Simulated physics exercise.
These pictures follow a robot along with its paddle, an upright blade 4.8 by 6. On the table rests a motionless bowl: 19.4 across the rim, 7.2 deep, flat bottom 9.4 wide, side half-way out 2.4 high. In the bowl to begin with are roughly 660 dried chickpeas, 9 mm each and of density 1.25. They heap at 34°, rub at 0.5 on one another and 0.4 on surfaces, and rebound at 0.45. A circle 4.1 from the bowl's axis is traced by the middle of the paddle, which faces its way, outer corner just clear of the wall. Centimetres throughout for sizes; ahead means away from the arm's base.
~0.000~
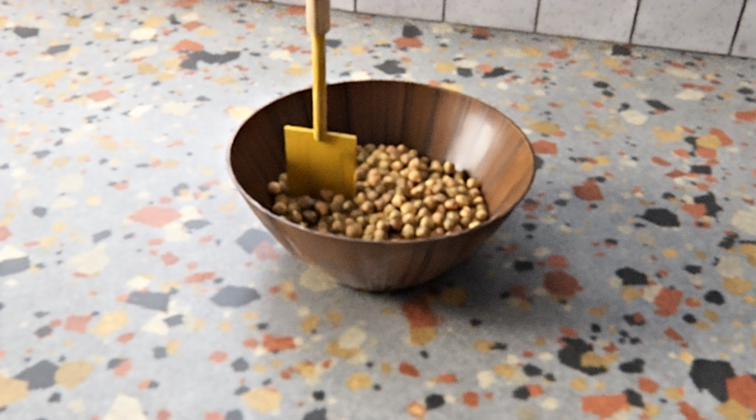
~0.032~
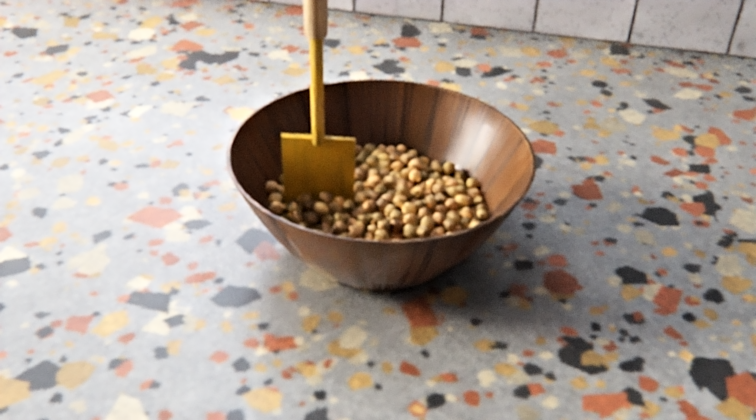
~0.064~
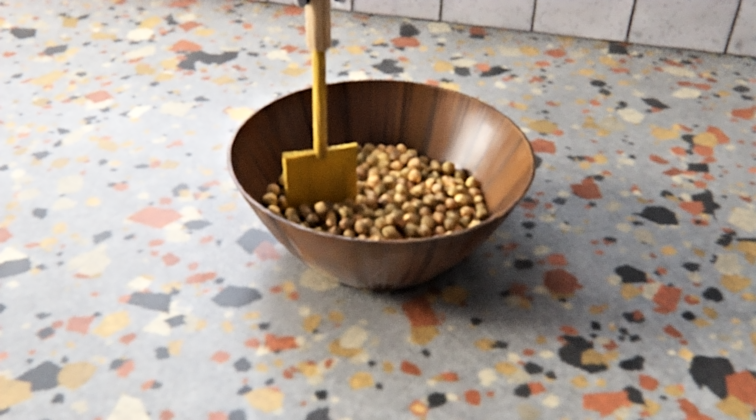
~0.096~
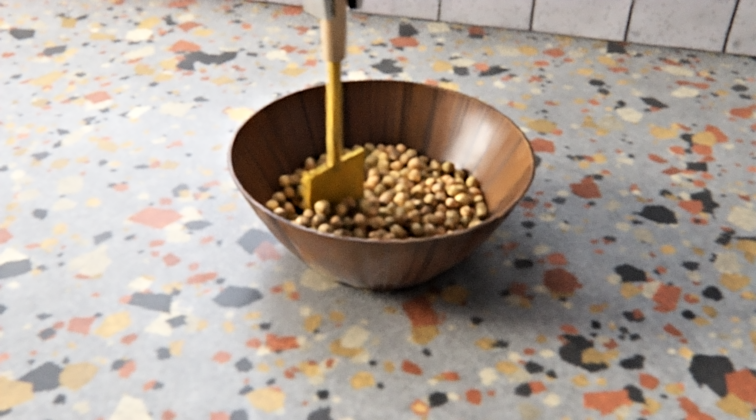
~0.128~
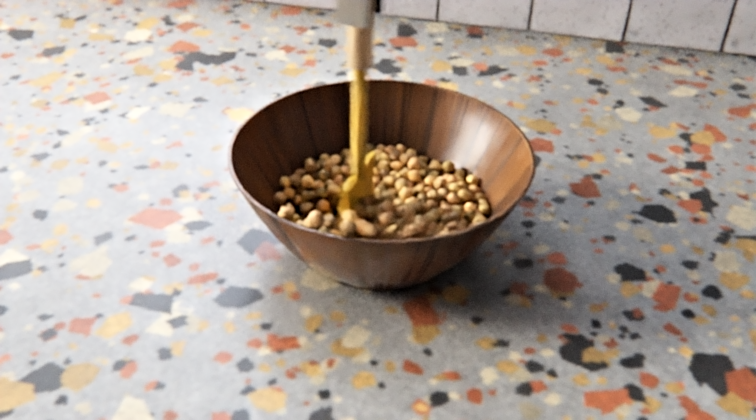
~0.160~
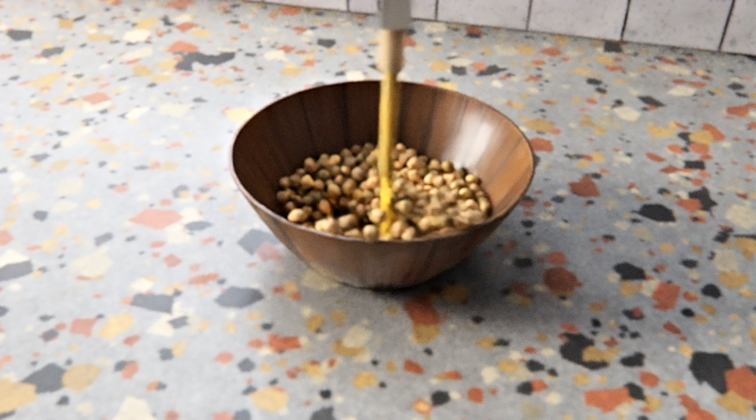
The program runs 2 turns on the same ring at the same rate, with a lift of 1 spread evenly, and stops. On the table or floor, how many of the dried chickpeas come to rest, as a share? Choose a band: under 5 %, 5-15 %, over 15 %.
Band: 5-15 %.
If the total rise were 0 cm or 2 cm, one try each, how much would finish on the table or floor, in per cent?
It comes to about 15 per cent and about 10 per cent.
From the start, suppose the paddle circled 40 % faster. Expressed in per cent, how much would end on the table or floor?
That would be some 25 percent.
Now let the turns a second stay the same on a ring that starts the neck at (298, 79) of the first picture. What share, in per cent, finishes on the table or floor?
I'd say around 0 per cent.
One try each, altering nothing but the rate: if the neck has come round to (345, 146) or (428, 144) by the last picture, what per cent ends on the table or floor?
First try: About 0 %; second try: About 25 %.
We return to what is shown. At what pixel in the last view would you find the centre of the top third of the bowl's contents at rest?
I'd put it at about (371, 191).
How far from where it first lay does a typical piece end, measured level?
I'd put it at roughly 8 centimetres.
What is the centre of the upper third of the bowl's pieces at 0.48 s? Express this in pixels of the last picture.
About (303, 166).
By 0.48 s, 345° round, highest piece 9 above the table; 616 in the bowl, 33 on the table or floor, 14 in flight or on the tool.
By 0.79 s, 225° round, highest piece 9 above the table; 598 in the bowl, 62 on the table or floor, 3 in flight or on the tool.
By 1.15 s, 0° round, highest piece 6 above the table; 594 in the bowl, 69 on the table or floor.
By 1.85 s, 0° round, highest piece 6 above the table; 594 in the bowl, 69 on the table or floor.
Final count, 594 in the bowl, 69 on the table or floor. That is 10 % on the table or floor.
